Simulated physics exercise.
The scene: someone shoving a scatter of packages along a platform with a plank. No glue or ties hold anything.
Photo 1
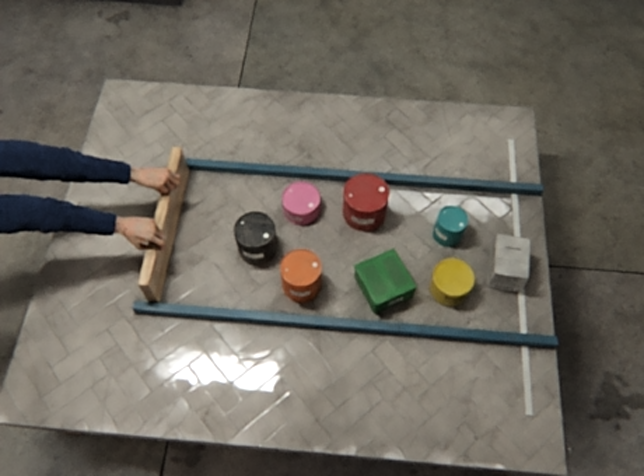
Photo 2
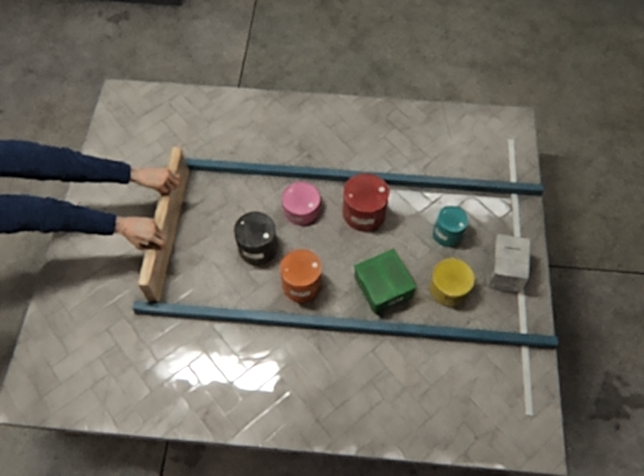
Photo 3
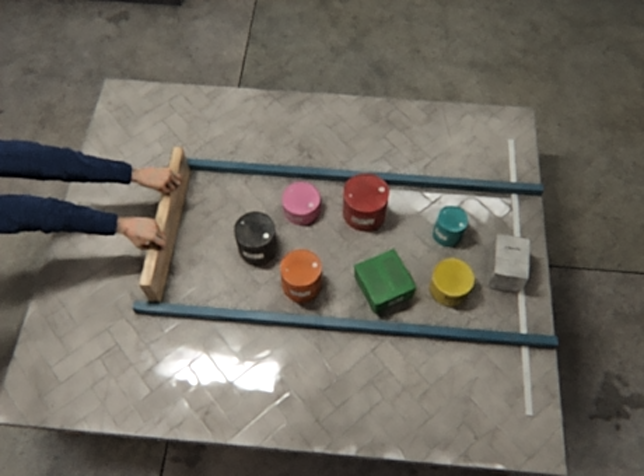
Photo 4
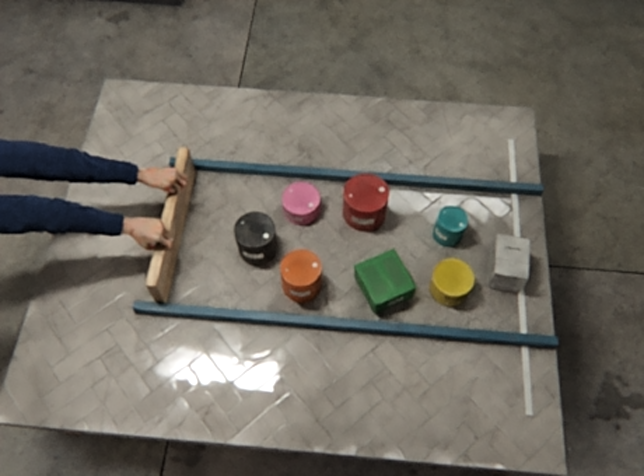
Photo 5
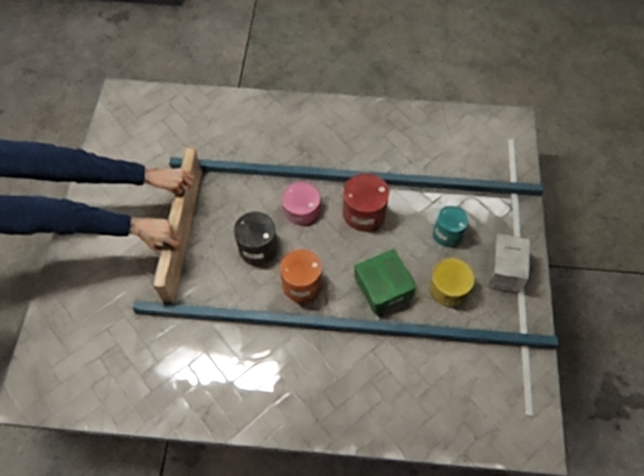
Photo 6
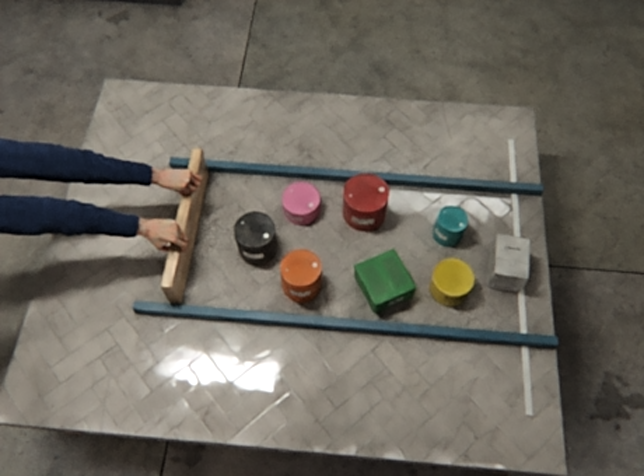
Wooden plank held by two hands staying still, then sliding slightly right between blue rails toward unmoving colourful containers.
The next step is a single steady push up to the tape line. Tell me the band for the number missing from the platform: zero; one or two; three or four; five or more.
That band is five or more.
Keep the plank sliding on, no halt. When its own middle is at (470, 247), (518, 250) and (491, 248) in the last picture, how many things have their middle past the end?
In that order 1, 5 and 4.
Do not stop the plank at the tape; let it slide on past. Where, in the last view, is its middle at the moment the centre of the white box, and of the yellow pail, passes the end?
Roughly (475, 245); for the second one, roughly (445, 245).
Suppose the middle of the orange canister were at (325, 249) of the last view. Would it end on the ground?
In that case it ends up off.
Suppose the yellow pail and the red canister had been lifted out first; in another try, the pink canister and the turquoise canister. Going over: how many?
Counts - first: 3; second: 3.
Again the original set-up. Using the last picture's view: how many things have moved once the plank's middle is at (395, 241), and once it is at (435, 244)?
The count is 8 at the first point and 8 at the second.
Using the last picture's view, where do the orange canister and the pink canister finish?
Answer: First (550, 300), after that (539, 215).
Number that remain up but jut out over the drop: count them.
Result: 3.
Early on, none off yet; white box at rest near (508, 263); yellow pail at rest near (451, 283); turquoise canister at rest near (450, 227).
Finally, the number that fall off is five or more; lost, red canister, green tote, turquoise canister, yellow pail and white box.
